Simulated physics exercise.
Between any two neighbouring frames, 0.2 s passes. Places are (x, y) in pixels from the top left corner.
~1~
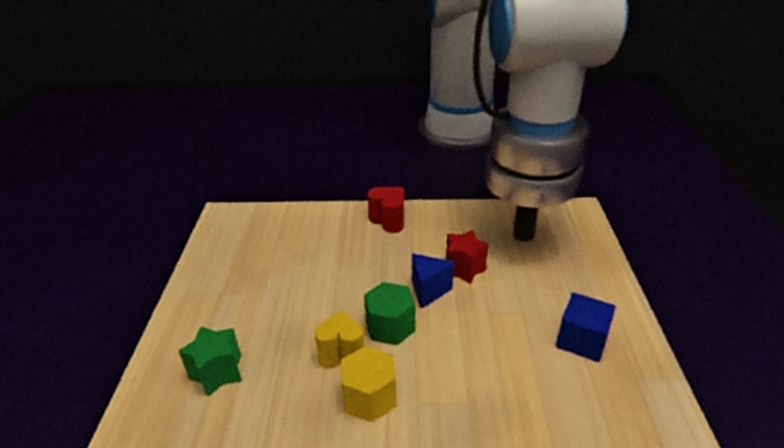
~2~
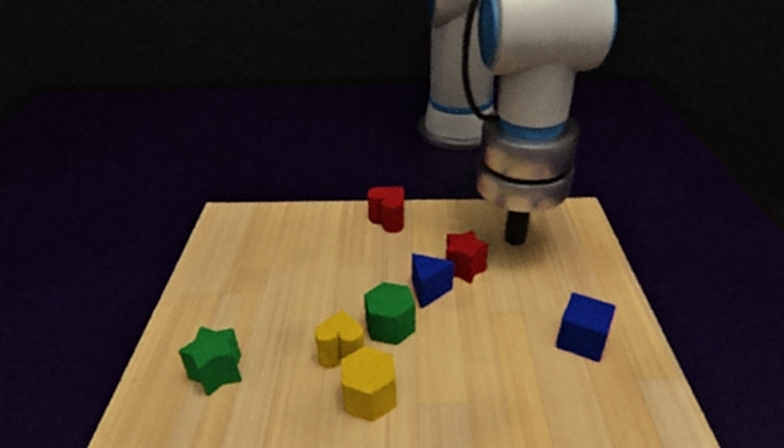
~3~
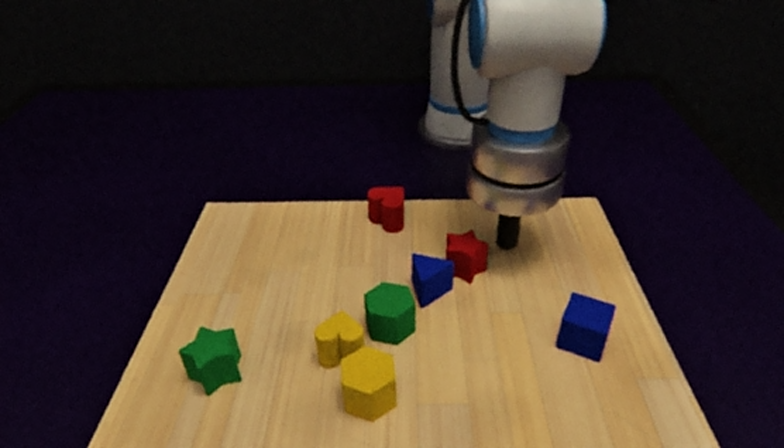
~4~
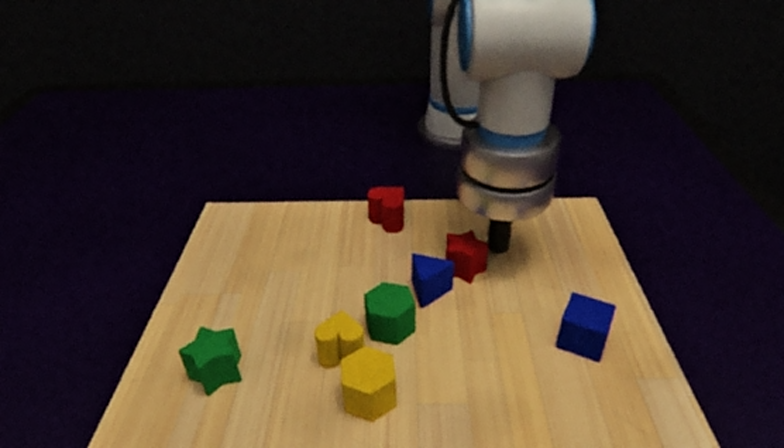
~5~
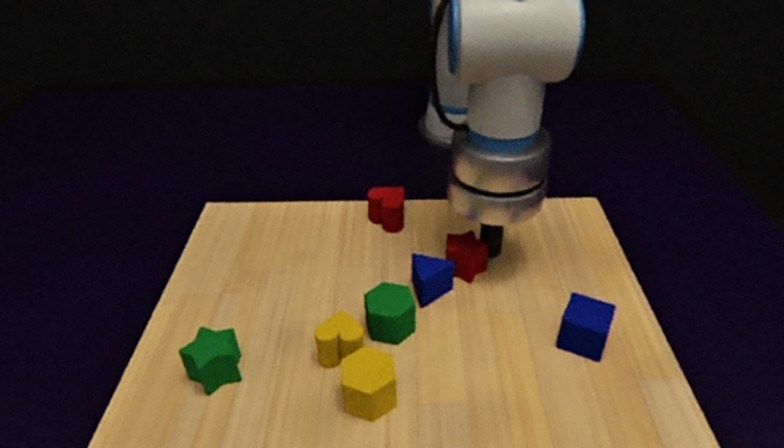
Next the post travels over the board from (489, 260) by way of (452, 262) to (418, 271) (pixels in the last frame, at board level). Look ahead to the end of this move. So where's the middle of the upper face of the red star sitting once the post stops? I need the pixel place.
I predict (412, 261).
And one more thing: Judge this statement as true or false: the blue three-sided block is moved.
Answer: True.
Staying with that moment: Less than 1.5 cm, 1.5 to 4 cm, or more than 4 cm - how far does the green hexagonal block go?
Less than 1.5 cm.
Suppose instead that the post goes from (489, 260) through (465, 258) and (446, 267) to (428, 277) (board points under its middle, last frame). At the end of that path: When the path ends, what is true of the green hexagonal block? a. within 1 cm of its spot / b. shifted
Option b.
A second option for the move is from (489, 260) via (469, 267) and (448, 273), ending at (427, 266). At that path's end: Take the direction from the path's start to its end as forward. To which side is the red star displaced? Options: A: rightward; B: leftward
The answer is B.
On the path given first. Halfway along, post at (452, 254); blue three-sided block at (423, 269), turned 15° anticlockwise; red star at (437, 248), turned 20° anticlockwise.
At the end, post at (418, 263); green hexagonal block at (388, 303), turned 15° clockwise; blue three-sided block at (417, 284), turned 45° anticlockwise; red star at (412, 261), turned 45° anticlockwise.
